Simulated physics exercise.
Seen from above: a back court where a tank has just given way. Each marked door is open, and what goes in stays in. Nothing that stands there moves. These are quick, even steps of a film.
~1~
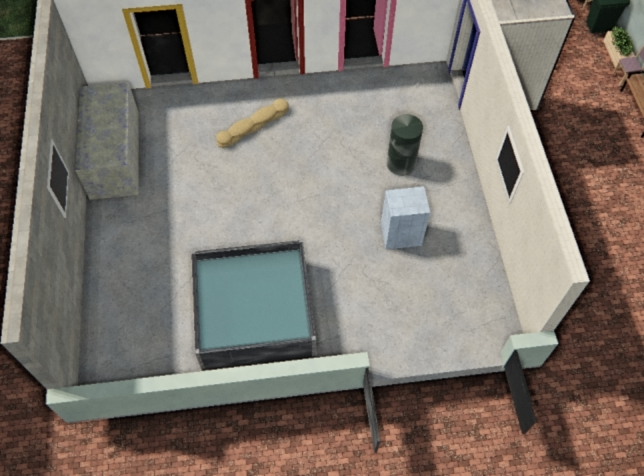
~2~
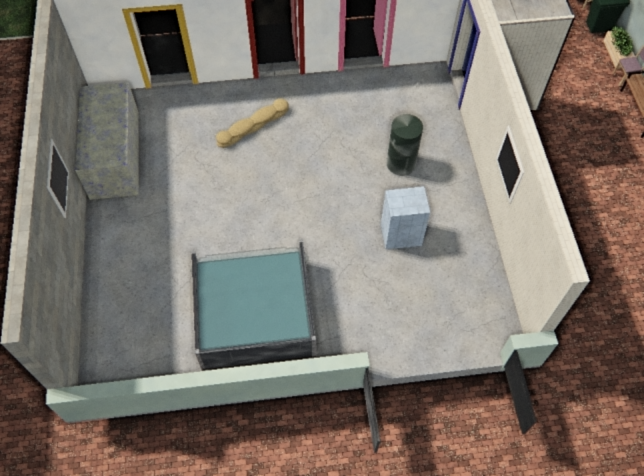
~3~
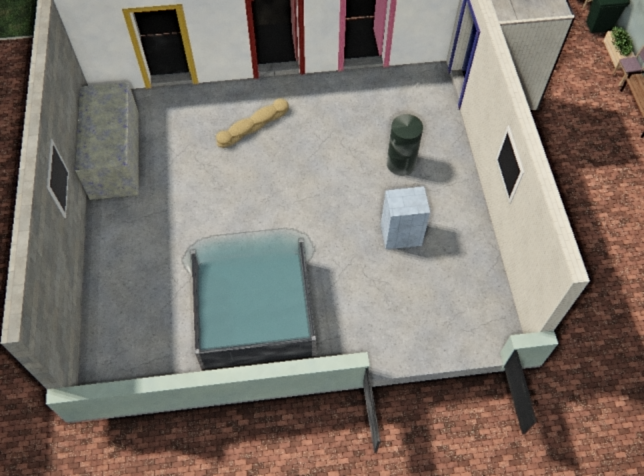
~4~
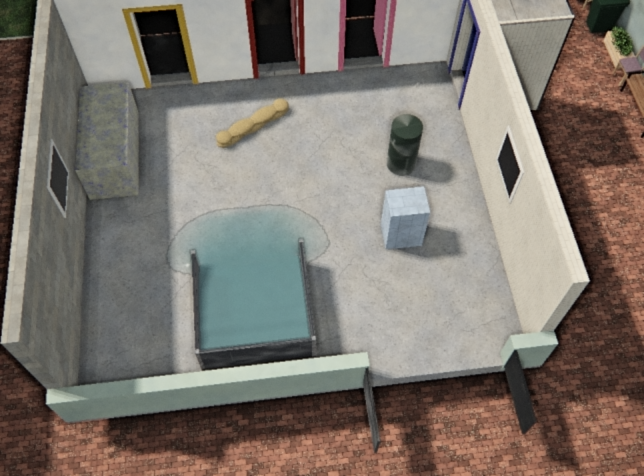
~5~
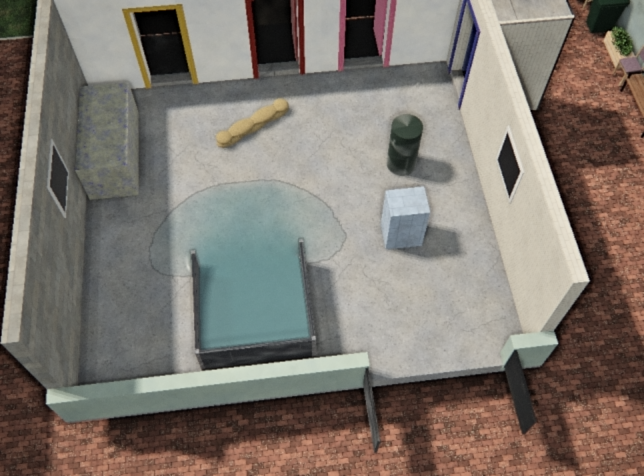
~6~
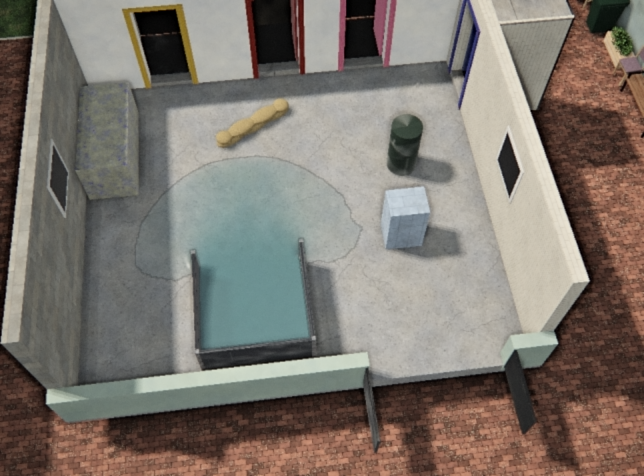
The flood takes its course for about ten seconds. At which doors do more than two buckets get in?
One by one: The pink door takes more than that; the yellow door takes more than that; the blue door takes more than that; the red door stays under that.
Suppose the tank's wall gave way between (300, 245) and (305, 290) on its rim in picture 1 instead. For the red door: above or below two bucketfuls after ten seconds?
In short: The red one lets less in.
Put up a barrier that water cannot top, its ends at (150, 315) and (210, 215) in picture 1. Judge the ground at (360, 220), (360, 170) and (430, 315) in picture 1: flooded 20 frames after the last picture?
One after the other: Under water, awash, no water.
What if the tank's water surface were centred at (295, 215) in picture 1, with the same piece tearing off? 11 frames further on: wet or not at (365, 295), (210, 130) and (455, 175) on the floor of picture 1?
As listed: Clear, flooded, dry.
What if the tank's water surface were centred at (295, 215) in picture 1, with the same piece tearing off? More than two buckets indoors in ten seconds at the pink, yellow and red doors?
One by one: The pink door floods, the yellow door is under, the red door floods.
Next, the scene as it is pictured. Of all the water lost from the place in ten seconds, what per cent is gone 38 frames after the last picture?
Roughly 65 per cent.
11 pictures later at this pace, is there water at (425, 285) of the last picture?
At that place: Free of water.
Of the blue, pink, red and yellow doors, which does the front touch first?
I say the yellow one.
A moment on, water covers 35 % of the floor; the pink door not reached, the yellow door not reached, the blue door not reached, the red door not reached.
Next, water covers 45 % of the floor; the pink door wet at the sill, nothing in, the yellow door over two buckets in, the blue door not reached, the red door wet at the sill, nothing in.
Then, water covers 55 % of the floor; the pink door over two buckets in, the yellow door far over two buckets in, the blue door under two buckets in, the red door wet at the sill, nothing in.
Later, water covers 75 % of the floor; the pink door over two buckets in, the yellow door far over two buckets in, the blue door over two buckets in, the red door wet at the sill, nothing in.
In the end, water covers 95 % of the floor; the pink door over two buckets in, the yellow door far over two buckets in, the blue door over two buckets in, the red door wet at the sill, nothing in.
